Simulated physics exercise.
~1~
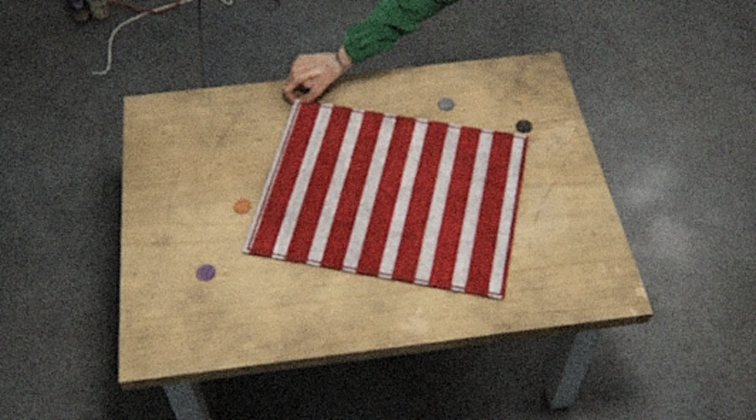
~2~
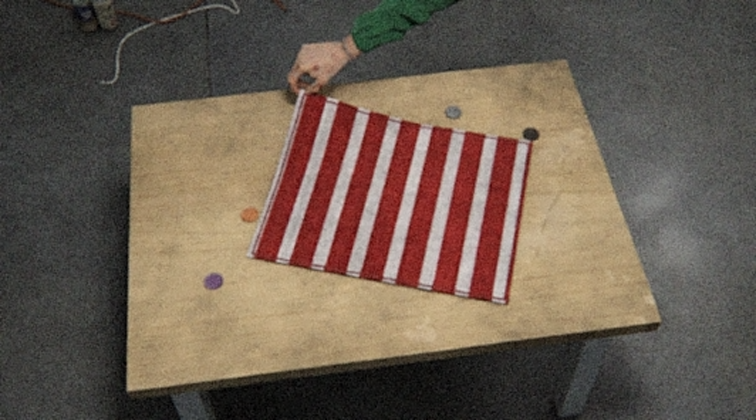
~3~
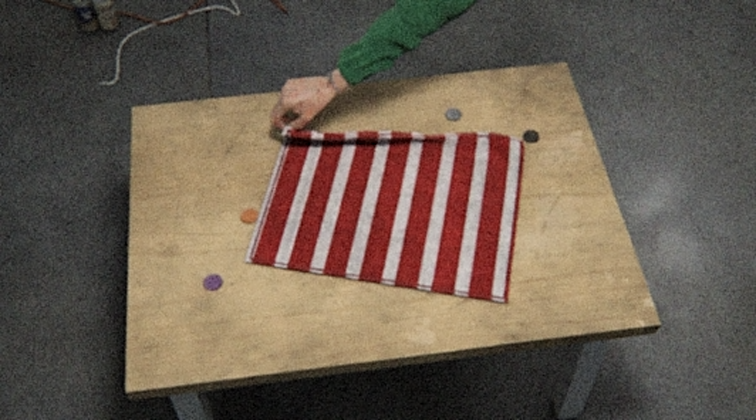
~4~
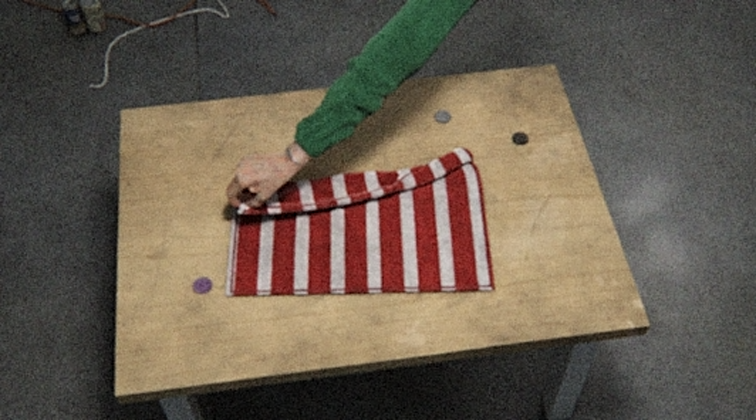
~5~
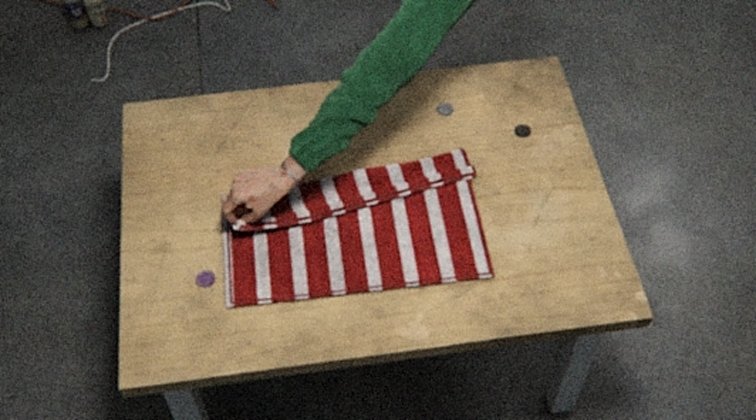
A hand in a green sleeve pinched the far left corner of a red-and-white striped napkin on a wooden workbench and drew it toward the near side, folding the far edge over as the cloth shifted left and covered the orange cap.
